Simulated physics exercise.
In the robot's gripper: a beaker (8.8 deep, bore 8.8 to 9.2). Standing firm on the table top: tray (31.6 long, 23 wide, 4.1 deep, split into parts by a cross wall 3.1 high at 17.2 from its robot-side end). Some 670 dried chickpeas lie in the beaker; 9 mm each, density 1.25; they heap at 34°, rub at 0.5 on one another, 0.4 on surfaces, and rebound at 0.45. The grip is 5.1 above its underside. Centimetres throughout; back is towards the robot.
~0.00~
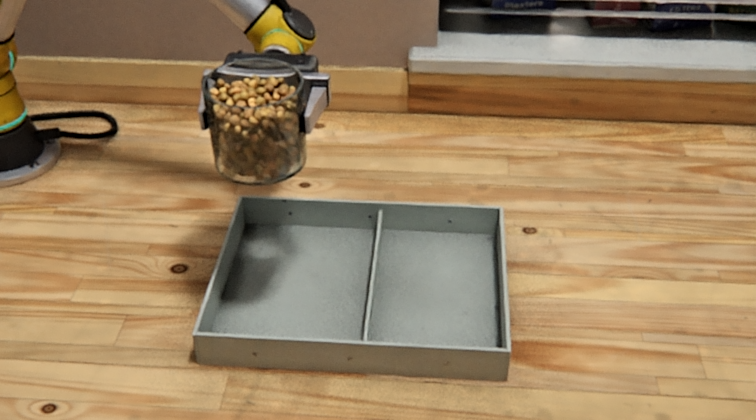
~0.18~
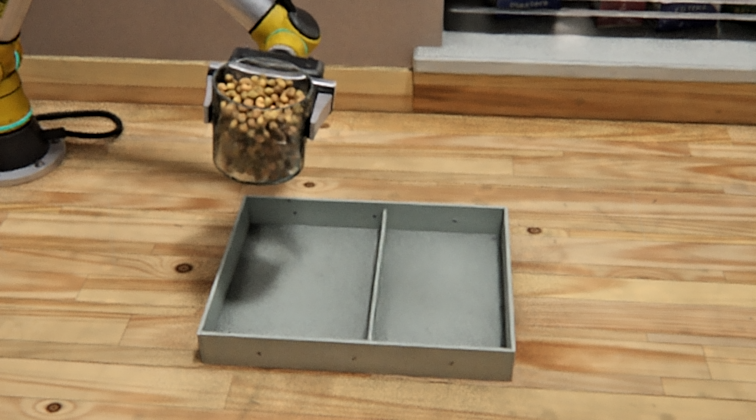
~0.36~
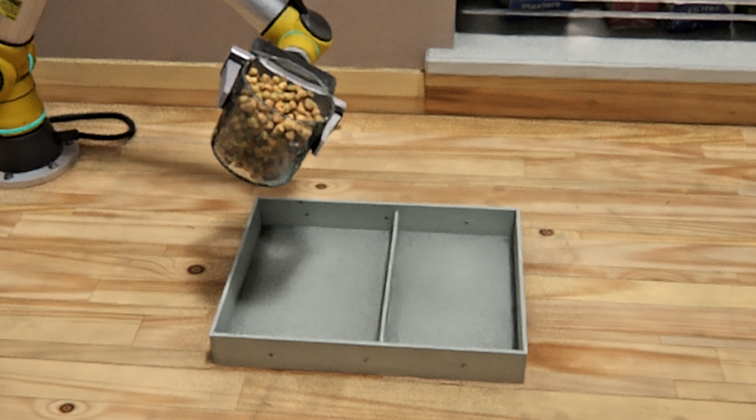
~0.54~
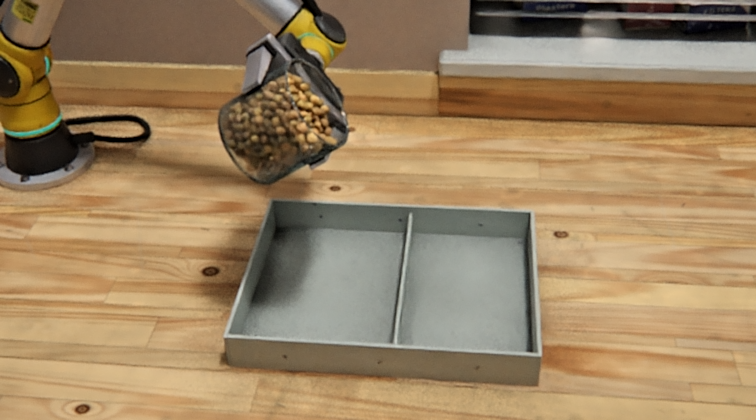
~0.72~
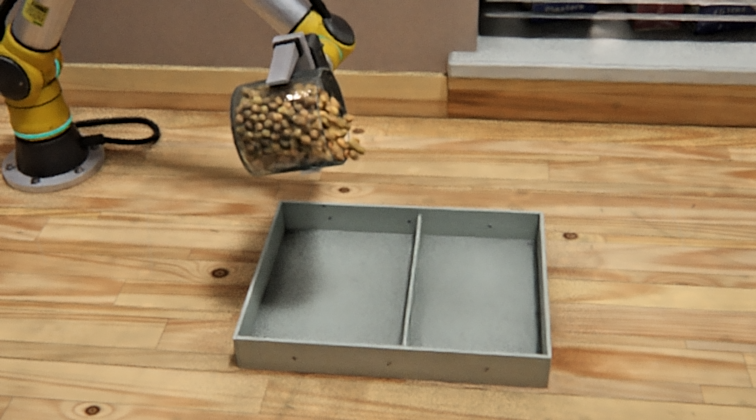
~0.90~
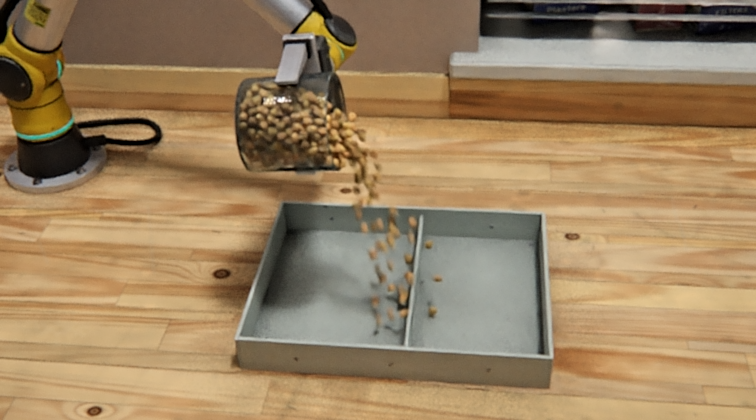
A yellow and silver robot arm holds a clear beaker of tan chickpeas above a pale wooden table, seen from the front and slightly above. Below the beaker sits a shallow grey tray split in two by a thin wall, with a black cable behind at left. As the view drifts slightly left, the arm tips the beaker rightward until chickpeas pour into the tray around the divider.
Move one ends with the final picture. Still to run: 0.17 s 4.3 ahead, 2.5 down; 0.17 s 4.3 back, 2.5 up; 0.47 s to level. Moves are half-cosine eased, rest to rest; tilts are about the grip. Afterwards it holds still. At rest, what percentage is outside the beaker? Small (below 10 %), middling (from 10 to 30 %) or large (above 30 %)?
Share outside the beaker: Large (above 30 %).
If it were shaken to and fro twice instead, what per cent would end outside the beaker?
In that case some 65 per cent.
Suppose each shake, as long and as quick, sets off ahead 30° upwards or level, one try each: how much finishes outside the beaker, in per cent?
About 65 and 60 per cent.
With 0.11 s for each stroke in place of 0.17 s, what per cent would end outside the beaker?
Then about 60 per cent.
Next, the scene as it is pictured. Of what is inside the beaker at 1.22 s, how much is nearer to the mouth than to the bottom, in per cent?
Some 55 per cent.
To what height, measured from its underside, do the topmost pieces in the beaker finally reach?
Roughly 6.5 cm.
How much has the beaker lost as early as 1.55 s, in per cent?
Some 50 per cent.
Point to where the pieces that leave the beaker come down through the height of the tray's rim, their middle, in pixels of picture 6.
Around (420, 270).
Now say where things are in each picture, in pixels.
Beaker middle at (257, 123), level; upper third of the load around (256, 106), from x 210 to 300, top at y 80; 666 in the beaker, in the first frame.
Beaker middle at (261, 123), tilted 8° forward; upper third of the load around (259, 106), from x 220 to 305, top at y 80, in the second frame.
Beaker middle at (270, 124), tilted 29° forward; upper third of the load around (265, 106), from x 220 to 320, top at y 70, in the third frame.
Beaker middle at (282, 124), tilted 56° forward; upper third of the load around (277, 105), from x 230 to 330, top at y 75, in the fourth frame.
Beaker middle at (290, 124), tilted 77° forward; upper third of the load around (280, 106), from x 240 to 360, top at y 85, in the fifth frame.
Beaker middle at (291, 124), tilted 85° forward; upper third of the load around (277, 110), from x 245 to 435, top at y 85; 612 in the beaker, 19 in the robot-side part, 3 in the far-side part, 32 in flight or on a rim, in the sixth frame.
After 1.22 s, tilted 85° forward, highest piece 24 above the table; 402 in the beaker, 88 in the far-side part, 60 in the robot-side part, 116 in flight or on a rim.
After 1.55 s, tilted 23° forward, highest piece 26 above the table; 347 in the beaker, 164 in the far-side part, 151 in the robot-side part, 4 in flight or on a rim.
After 1.91 s, level, highest piece 25 above the table; 347 in the beaker, 165 in the far-side part, 154 in the robot-side part.
After 2.96 s, level, highest piece 25 above the table; 347 in the beaker, 165 in the far-side part, 154 in the robot-side part.
At rest, 347 in the beaker, 165 in the far-side part, 154 in the robot-side part. That is 48 % outside the beaker.
